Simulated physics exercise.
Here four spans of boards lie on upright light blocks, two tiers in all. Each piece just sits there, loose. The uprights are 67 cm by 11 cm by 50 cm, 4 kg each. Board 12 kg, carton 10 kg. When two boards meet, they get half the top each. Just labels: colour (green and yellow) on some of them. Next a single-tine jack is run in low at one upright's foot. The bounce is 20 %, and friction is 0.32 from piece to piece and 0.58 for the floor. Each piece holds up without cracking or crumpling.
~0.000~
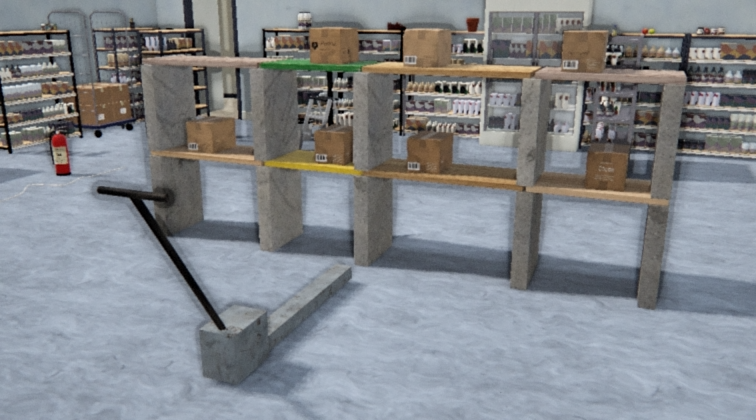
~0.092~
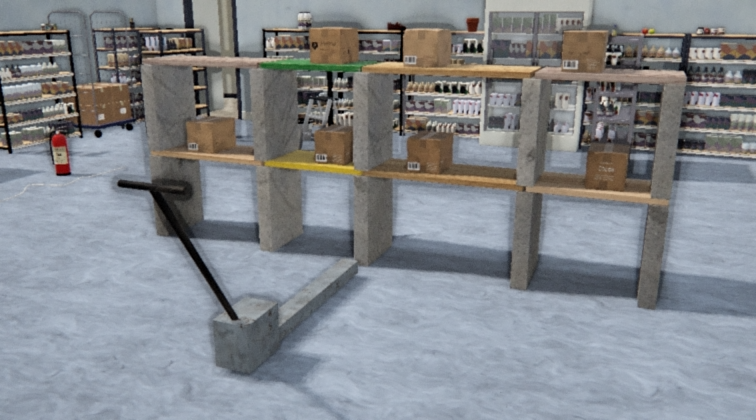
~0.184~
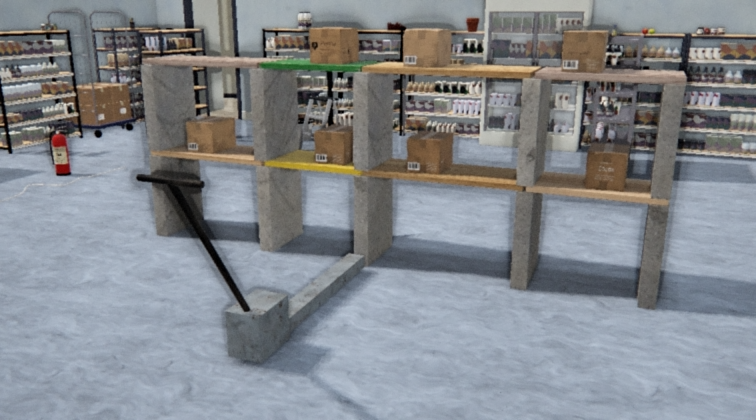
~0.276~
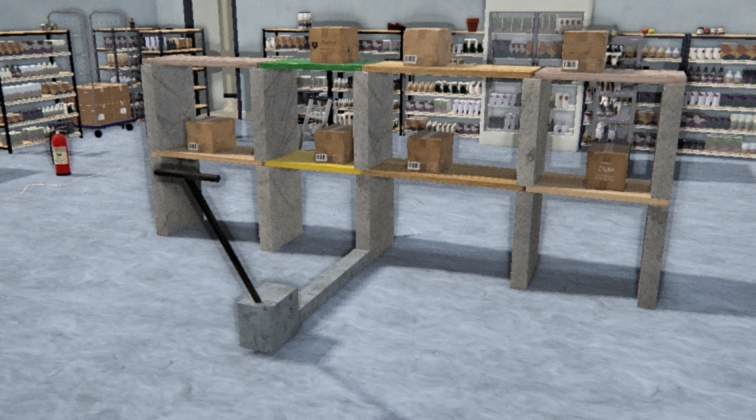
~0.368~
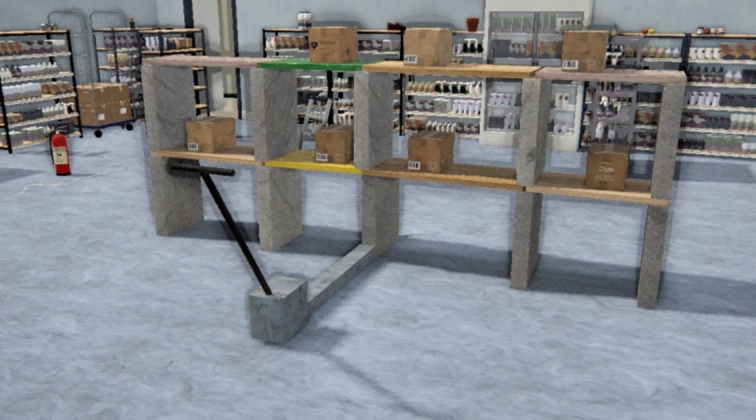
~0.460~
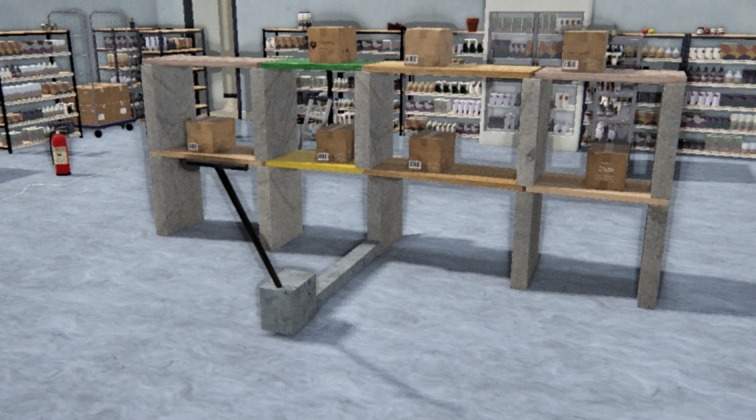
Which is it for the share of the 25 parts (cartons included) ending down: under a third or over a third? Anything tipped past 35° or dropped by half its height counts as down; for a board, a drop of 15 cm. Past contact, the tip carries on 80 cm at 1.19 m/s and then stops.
It is over a third.
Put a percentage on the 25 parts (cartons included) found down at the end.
Near 100 per cent.
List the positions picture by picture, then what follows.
In the first frame (pixels give the middle of a visible side), jack tip (346, 274) 30 cm short; green board (308, 67); yellow board (311, 168); none has stirred.
The second frame shows jack tip (352, 268) 19 cm short; green board (308, 67).
The third frame shows jack tip (359, 263) 8 cm short; green board (308, 67).
The fourth frame shows jack tip (365, 258) 31 mm in; green board (308, 67); one has shifted.
The fifth frame shows jack tip (371, 253) 14 cm in; yellow board (312, 167); one has shifted.
The sixth frame shows jack tip (376, 248) 25 cm in; yellow board (313, 167); green board (309, 67); movement in 4 of them.
After 1.02 s, 2 of the 25 pieces down; yellow board 39° from how it stood, 24 cm lower; green board 4° from how it stood.
After 1.40 s, 13 of the 25 pieces down; green board 31° from how it stood, 50 cm lower; yellow board 9° from how it stood, 57 cm lower.
After 1.62 s, 24 of the 25 pieces down; green board 9° from how it stood, 1.04 m lower; yellow board 6° from how it stood, 57 cm lower.
After 2.26 s, 25 of the 25 pieces down; green board 6° from how it stood, 1.05 m lower; yellow board 56 cm lower.
In the end (4.0 s), 25 of the 25 pieces down; green board 25° from how it stood, 1.19 m lower; yellow board 56 cm lower. That is 100 per cent. From the last view, middles, green board near (320, 204), yellow board near (300, 222).
